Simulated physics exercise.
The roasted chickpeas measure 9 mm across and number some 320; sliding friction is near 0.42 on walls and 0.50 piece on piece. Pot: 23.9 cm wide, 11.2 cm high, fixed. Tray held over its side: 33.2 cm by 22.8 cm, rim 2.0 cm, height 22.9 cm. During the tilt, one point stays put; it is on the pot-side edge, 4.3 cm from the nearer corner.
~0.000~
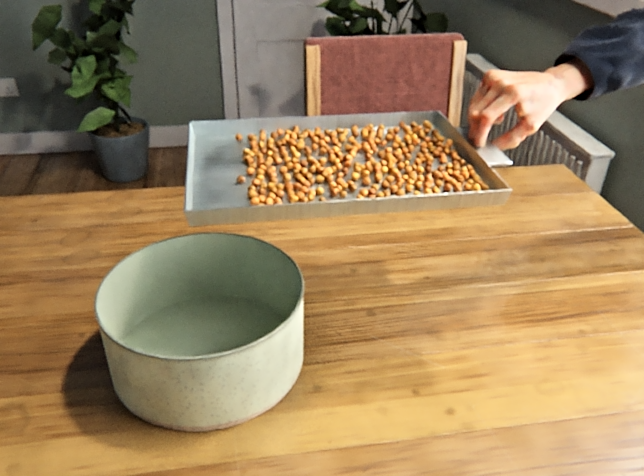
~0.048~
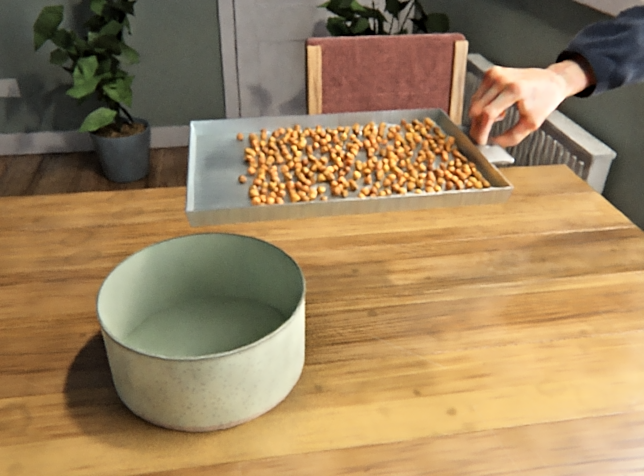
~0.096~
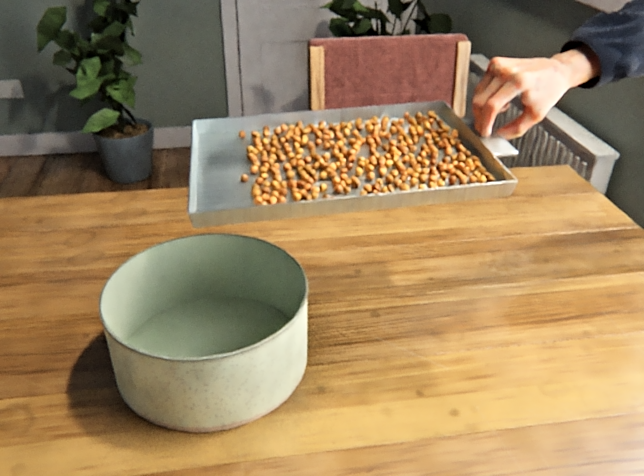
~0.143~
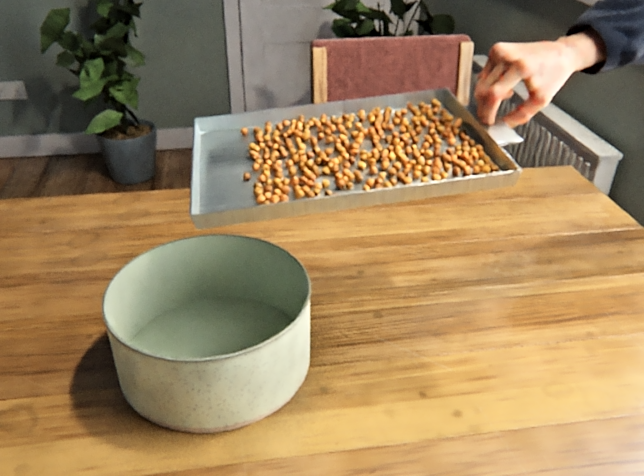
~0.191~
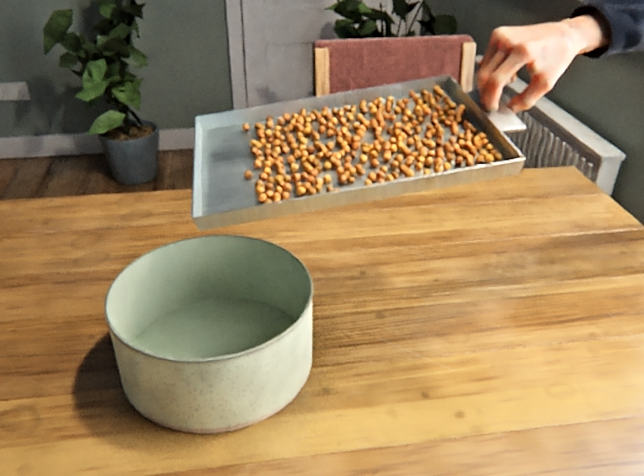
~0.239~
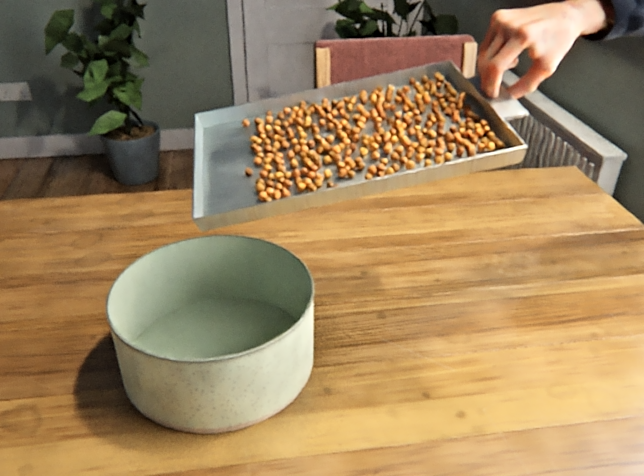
At first, a metal tray scattered with roasted chickpeas sits level above a wooden table, behind and to the right of an empty pale green pot, with a hand at its right end. The hand then raises that end, slowly and then faster, leaving the tray slanting down toward the left.
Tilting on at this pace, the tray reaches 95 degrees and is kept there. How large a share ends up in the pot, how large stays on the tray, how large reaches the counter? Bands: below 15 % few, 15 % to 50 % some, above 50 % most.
Result: Pot: Most, tray: Few, counter: Few.
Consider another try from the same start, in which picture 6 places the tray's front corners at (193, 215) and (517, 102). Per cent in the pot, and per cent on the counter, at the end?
Pot 75 % / counter 25 %.
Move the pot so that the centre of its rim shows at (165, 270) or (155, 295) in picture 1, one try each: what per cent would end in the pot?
Some 80 and 100 per cent.
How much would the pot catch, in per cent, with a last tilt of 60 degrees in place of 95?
You'd end up with some 15 % in the pot.
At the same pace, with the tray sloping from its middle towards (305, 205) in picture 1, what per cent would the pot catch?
About 60 per cent.
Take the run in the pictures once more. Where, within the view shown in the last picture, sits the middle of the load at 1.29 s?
At that moment the load's centre is around (195, 177).
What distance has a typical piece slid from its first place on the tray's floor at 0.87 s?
I'd say close to 15 centimetres.
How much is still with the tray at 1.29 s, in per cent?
About 80%.
After 0.87 s, tilt 51 degrees; the tray holds 100 %, the pot 0 %.
After 1.29 s, tilt 77 degrees; the tray holds 80 %, the pot 15 %.
After 1.79 s, tilt 95 degrees; the tray holds 15 %, the pot 60 %.
At rest (2.8 s), pot 95 %, tray 0 %, counter 5 %.
